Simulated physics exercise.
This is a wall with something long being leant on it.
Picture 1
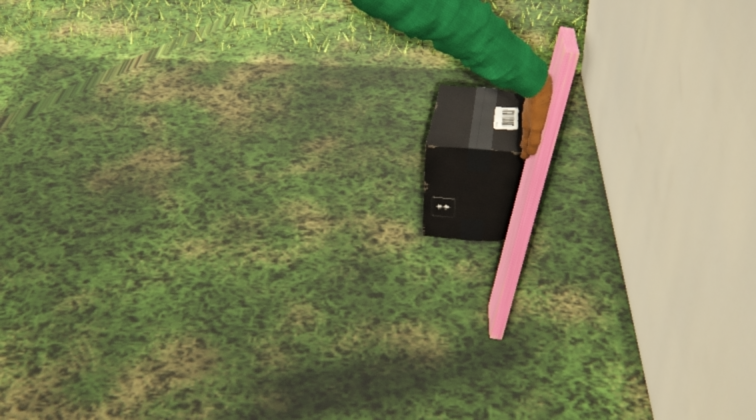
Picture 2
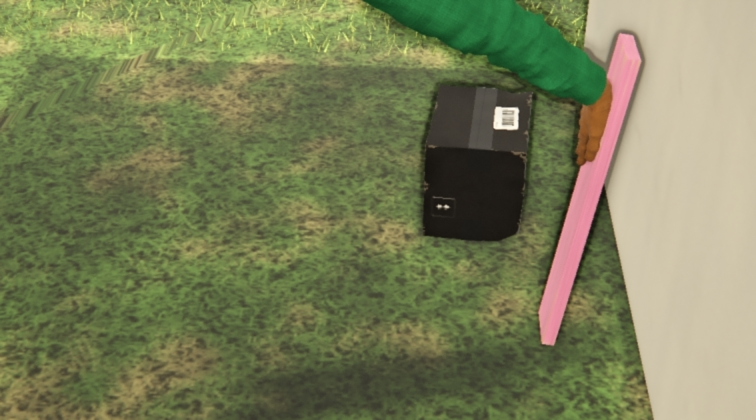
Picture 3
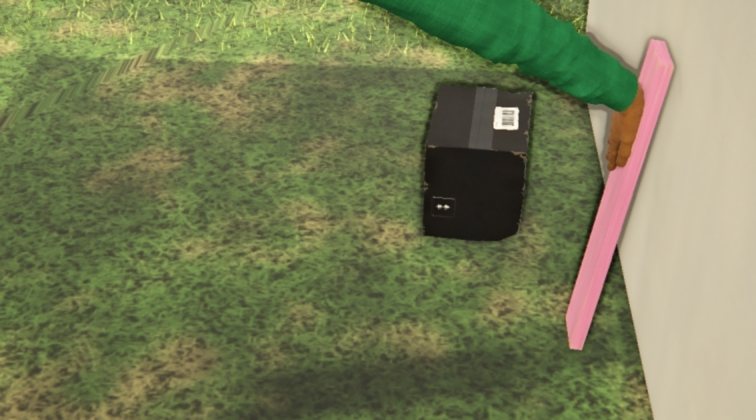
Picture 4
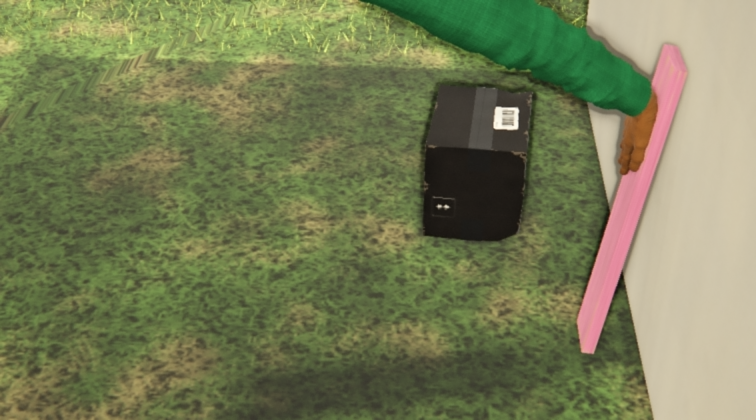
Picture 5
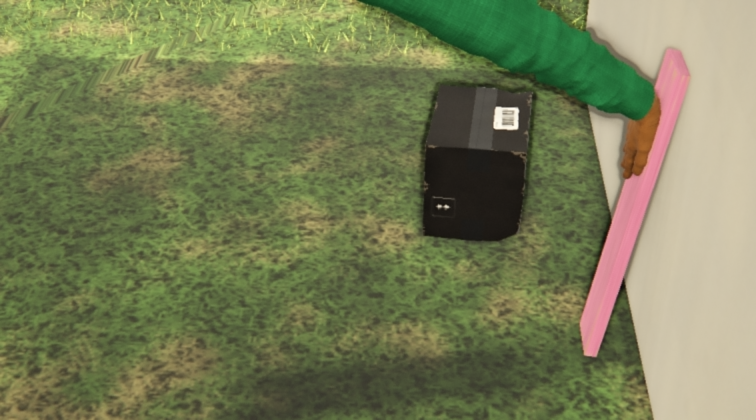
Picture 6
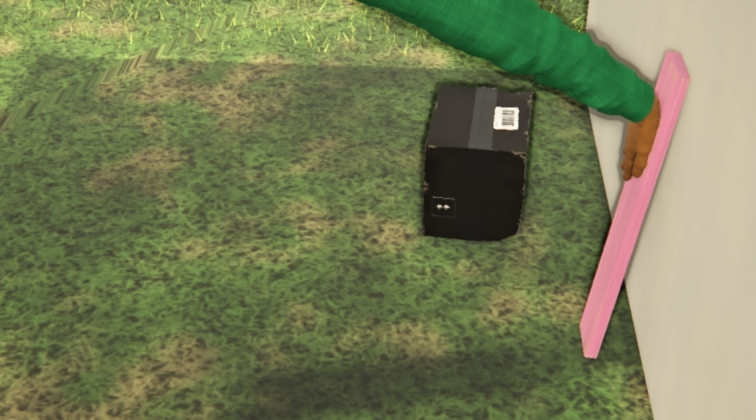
A long pink plank, with a brown hand on a green-sleeved arm against it, moves right across patchy grass, seen from above, toward a pale wall. A black box with a white label on top sits left of the plank, unmoving. The plank slides away from the box, slows as it leans on the wall, then stays still under the hand, the view fixed throughout.
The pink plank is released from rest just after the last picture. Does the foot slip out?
As it turns out, it stays up.
Then, 0.20 s on from there, no change.
Then, 0.50 s on from there, pink plank resting near (630, 215).
In the end, both unmoved. At the end, from the last picture's camera, pink plank near (630, 215). The plank holds.
